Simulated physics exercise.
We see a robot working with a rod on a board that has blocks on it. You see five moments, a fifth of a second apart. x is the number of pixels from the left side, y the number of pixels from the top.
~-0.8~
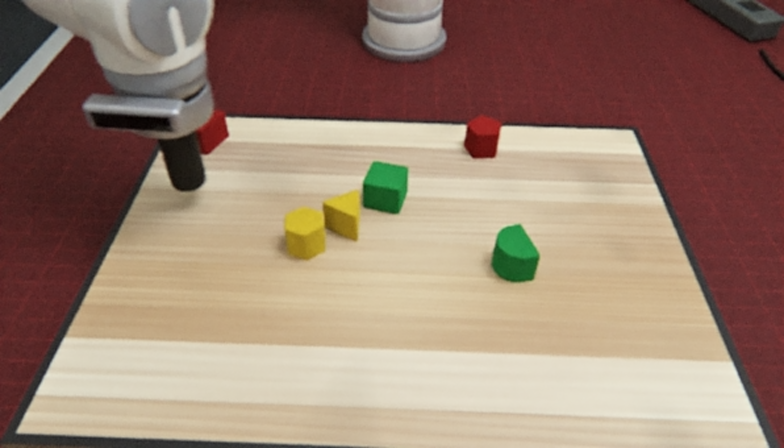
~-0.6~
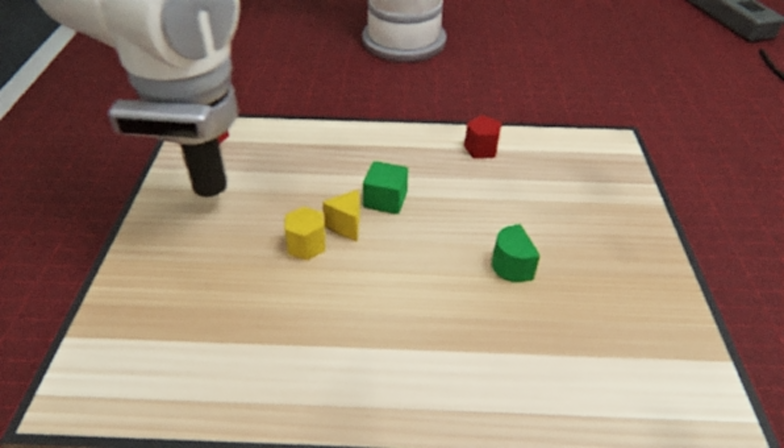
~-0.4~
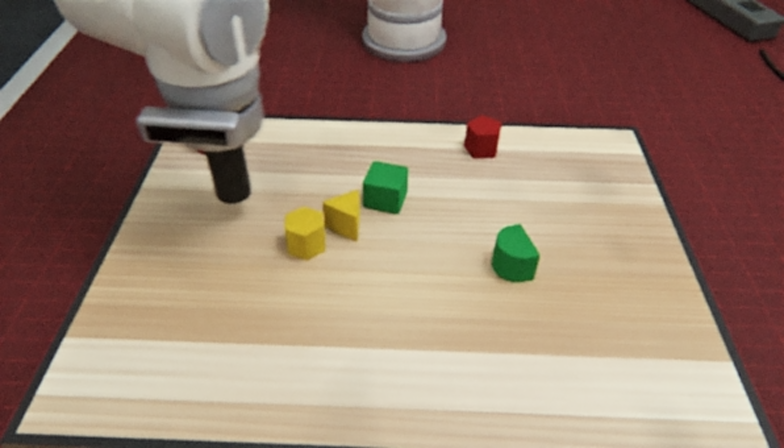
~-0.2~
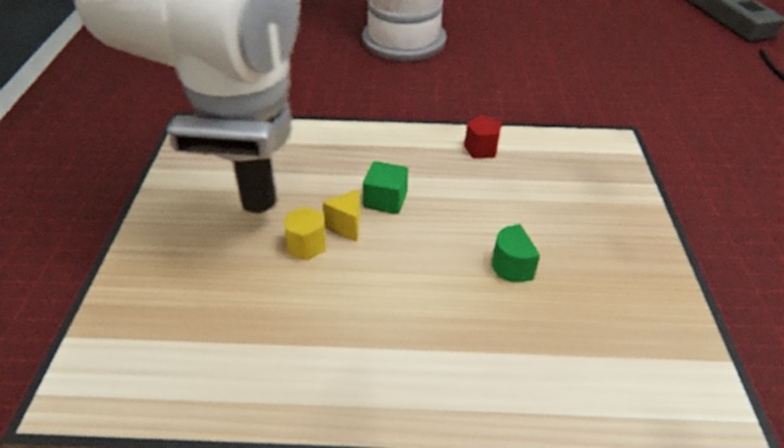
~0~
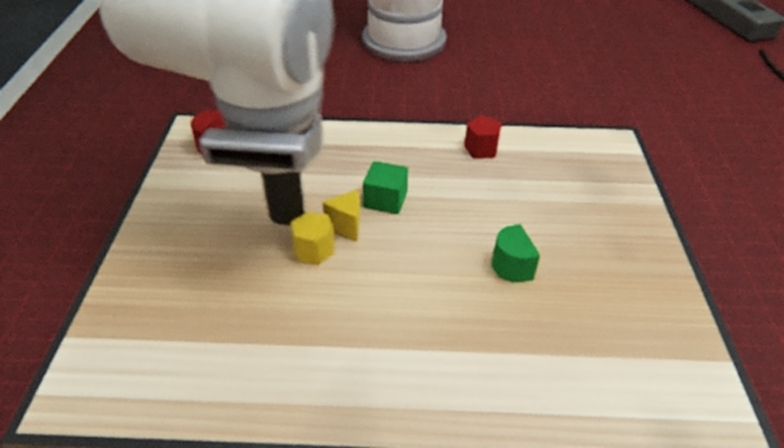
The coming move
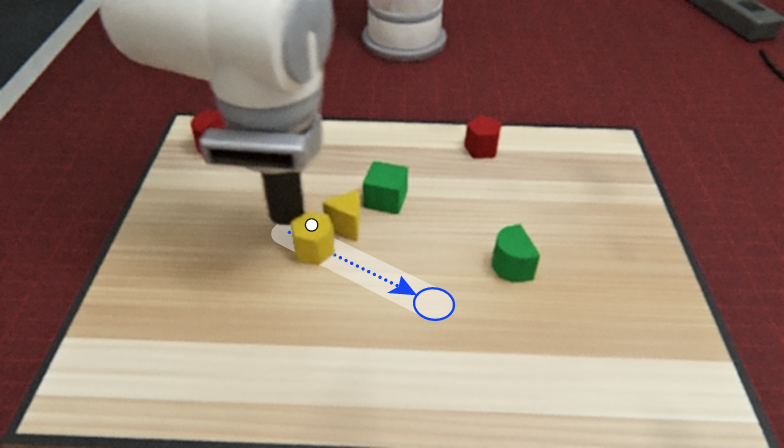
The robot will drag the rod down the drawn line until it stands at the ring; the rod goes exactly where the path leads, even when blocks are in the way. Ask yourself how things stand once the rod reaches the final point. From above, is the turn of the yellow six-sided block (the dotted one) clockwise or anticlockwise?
Spin direction: Clockwise.
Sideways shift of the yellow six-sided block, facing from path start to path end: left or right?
Rightward.
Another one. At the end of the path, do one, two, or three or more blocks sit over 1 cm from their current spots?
Total: One.
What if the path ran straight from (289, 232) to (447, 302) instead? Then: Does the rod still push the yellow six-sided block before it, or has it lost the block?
Left aside or behind.
The line goes straight from (289, 232) to (434, 304); the dot is on the yellow six-sided block.
The first path, step by step. One third of the way, rod at (333, 237); yellow six-sided block at (357, 252), turned 15° clockwise.
Two thirds of the way, rod at (382, 260); yellow six-sided block at (397, 283), turned 35° clockwise.
At the end, rod at (436, 286); yellow six-sided block at (412, 306), turned 75° clockwise; yellow triangular piece unmoved.
